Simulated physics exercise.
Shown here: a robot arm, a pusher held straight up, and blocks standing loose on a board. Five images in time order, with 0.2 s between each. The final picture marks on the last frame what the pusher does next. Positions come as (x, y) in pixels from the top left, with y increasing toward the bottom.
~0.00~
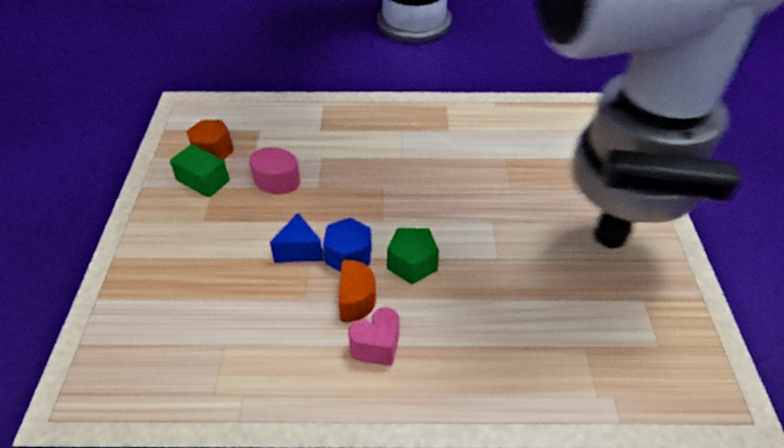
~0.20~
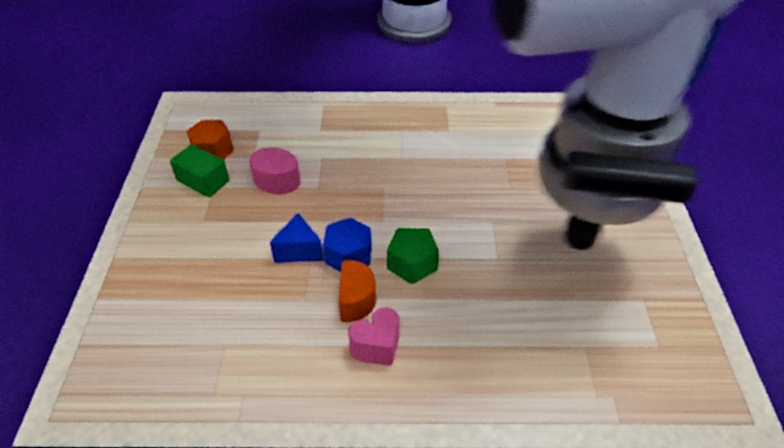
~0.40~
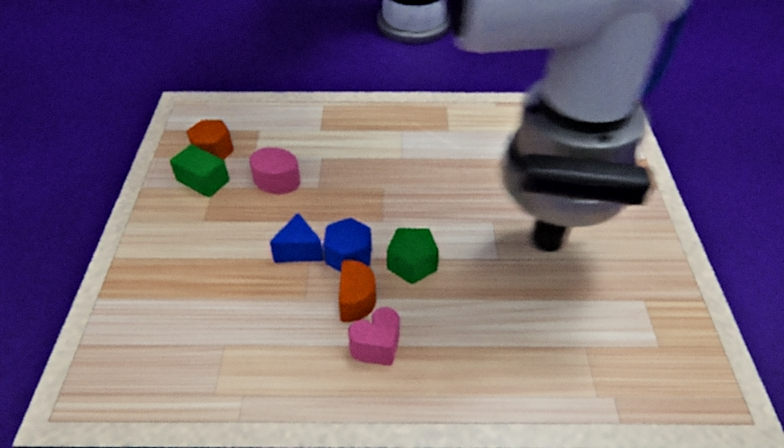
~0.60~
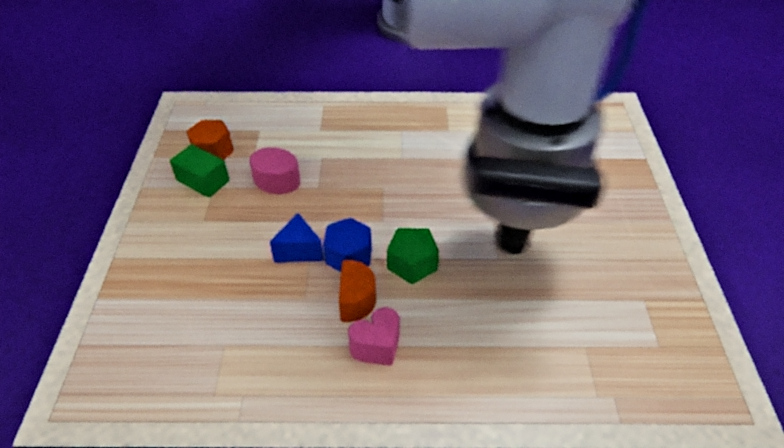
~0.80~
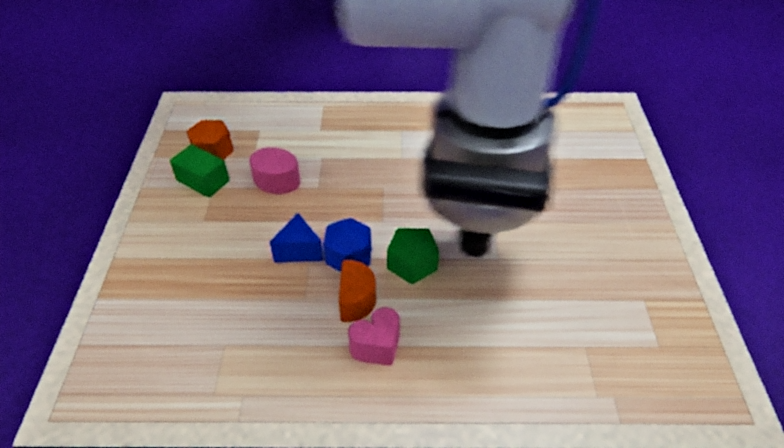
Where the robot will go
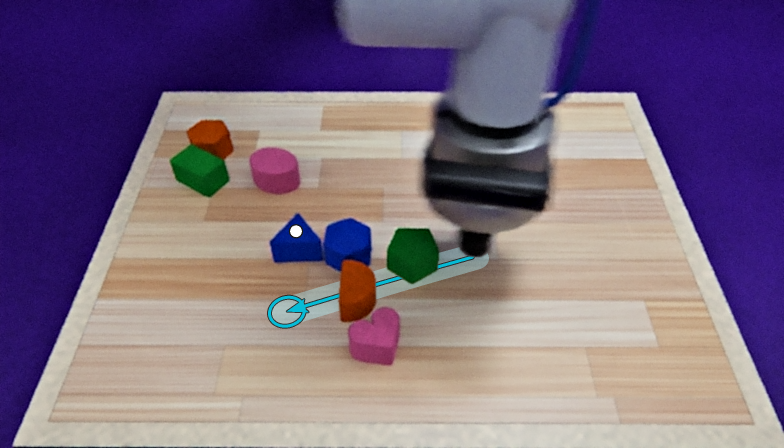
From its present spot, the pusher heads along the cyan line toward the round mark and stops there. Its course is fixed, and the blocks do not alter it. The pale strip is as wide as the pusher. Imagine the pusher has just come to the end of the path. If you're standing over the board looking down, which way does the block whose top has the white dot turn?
Viewed from the top, it goes clockwise.
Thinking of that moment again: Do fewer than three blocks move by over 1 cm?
No, that is not what happens.
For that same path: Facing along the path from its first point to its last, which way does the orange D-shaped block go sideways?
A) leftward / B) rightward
Letter A.
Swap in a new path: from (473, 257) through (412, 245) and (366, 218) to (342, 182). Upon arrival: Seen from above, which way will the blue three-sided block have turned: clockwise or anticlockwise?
Seen from above, its turn is clockwise.
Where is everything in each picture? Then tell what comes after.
In the first frame, pusher's lower end (610, 238); blue three-sided block (296, 231); blue hexagonal block (347, 235); orange D-shaped block (356, 280); pink heart block (377, 327); green pentagon (413, 243).
In the second frame, pusher (580, 239); blocks still.
In the third frame, pusher (547, 241); blocks still.
In the fourth frame, pusher (512, 243); blocks still.
In the fifth frame, pusher (474, 246); blue three-sided block (296, 231); blue hexagonal block (347, 235); orange D-shaped block (356, 280); pink heart block (377, 327); green pentagon (413, 243).
Drawn move, in a line from (473, 257) to (287, 311); the dot is on the blue three-sided block.
On the path given first. One third of the way, pusher (413, 263); blue three-sided block (281, 227); blue hexagonal block (327, 233); orange D-shaped block (352, 282); green pentagon (375, 246), turned 30° clockwise.
Two thirds of the way, pusher (350, 281); blue three-sided block (269, 226), turned 25° clockwise; blue hexagonal block (309, 224), turned 35° anticlockwise; orange D-shaped block (324, 297), turned 45° anticlockwise; green pentagon (347, 240), turned 85° clockwise.
At the end, pusher (285, 301); blue three-sided block (269, 226), turned 25° clockwise; blue hexagonal block (309, 223), turned 35° anticlockwise; orange D-shaped block (293, 322), turned 115° anticlockwise; pink heart block still; green pentagon (347, 240), turned 85° clockwise.
